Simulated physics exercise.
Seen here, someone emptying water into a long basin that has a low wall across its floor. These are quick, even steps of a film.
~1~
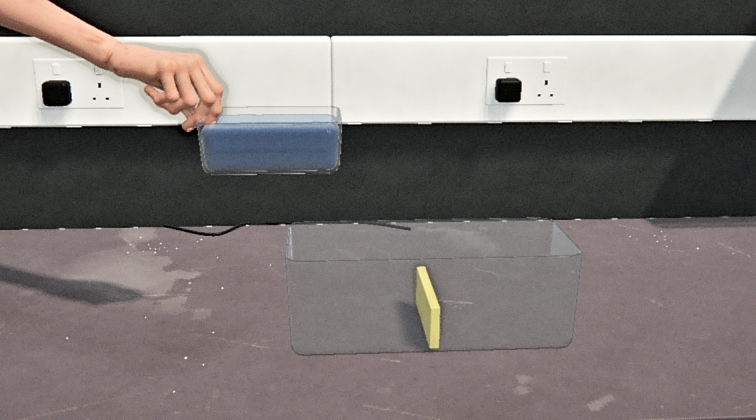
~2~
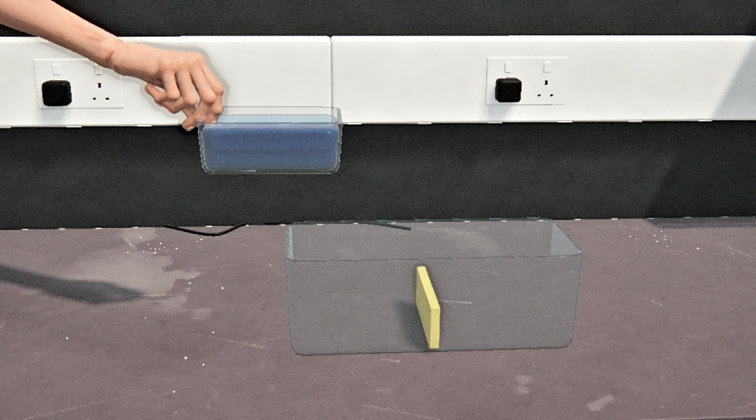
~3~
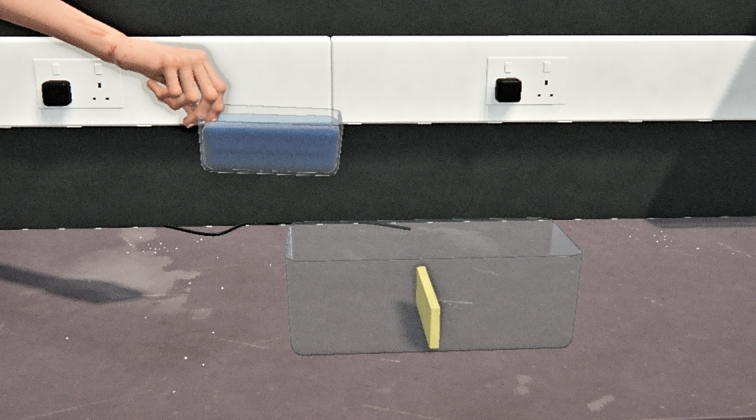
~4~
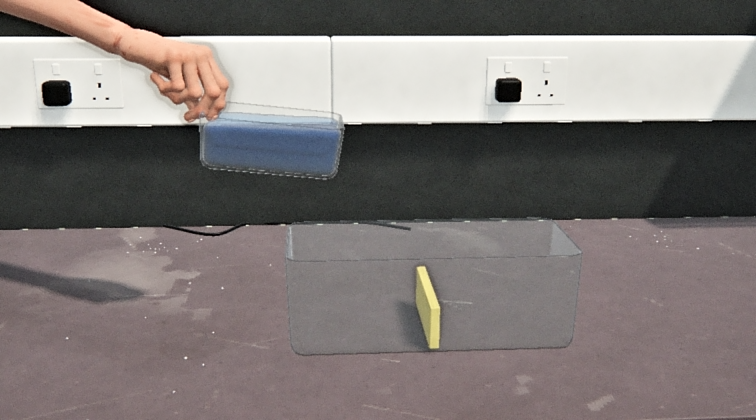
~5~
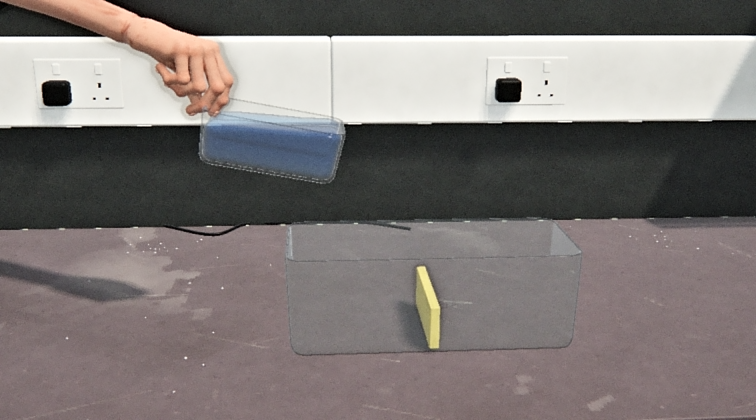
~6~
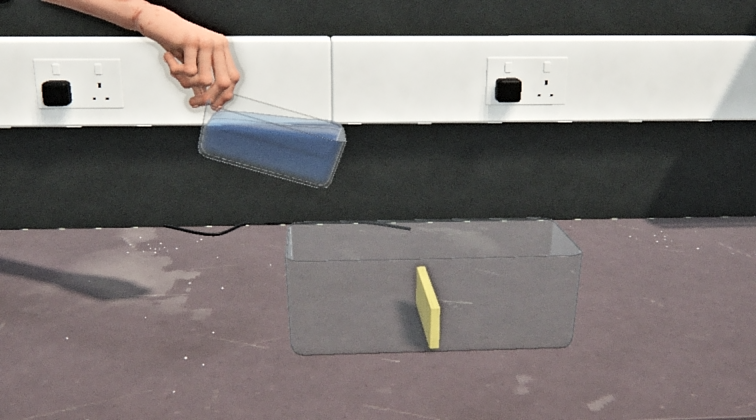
A hand gradually tilts a clear container of blue water rightward above a long clear basin.
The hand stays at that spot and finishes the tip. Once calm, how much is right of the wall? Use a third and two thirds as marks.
In the end under a third is right of the wall.
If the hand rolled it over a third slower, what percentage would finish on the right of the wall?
Roughly 0 in a hundred.
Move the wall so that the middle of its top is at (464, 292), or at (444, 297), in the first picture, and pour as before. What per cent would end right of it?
About 5 and 10 per cent.
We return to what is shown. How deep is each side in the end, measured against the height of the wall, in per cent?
Left: 50 %. Right: 0 %.
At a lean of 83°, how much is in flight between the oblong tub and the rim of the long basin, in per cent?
It comes to 45 per cent or so.
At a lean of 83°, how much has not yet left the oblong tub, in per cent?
It comes to 15 per cent or so.
A moment on, the oblong tub is tipped on its side and 16 per cent is still to pour, 37 is left of the wall and 0 right of it.
Next, the oblong tub is tipped right over and 1 per cent is still to pour, 85 is left of the wall and 2 right of it.
Then the oblong tub is tipped right over and 0 per cent is still to pour, 87 is left of the wall and 3 right of it.
Later the oblong tub is tipped right over and 0 per cent is still to pour, 87 is left of the wall and 3 right of it.
Finally, 87 per cent lies left of the wall, 4 right of it and 10 outside.
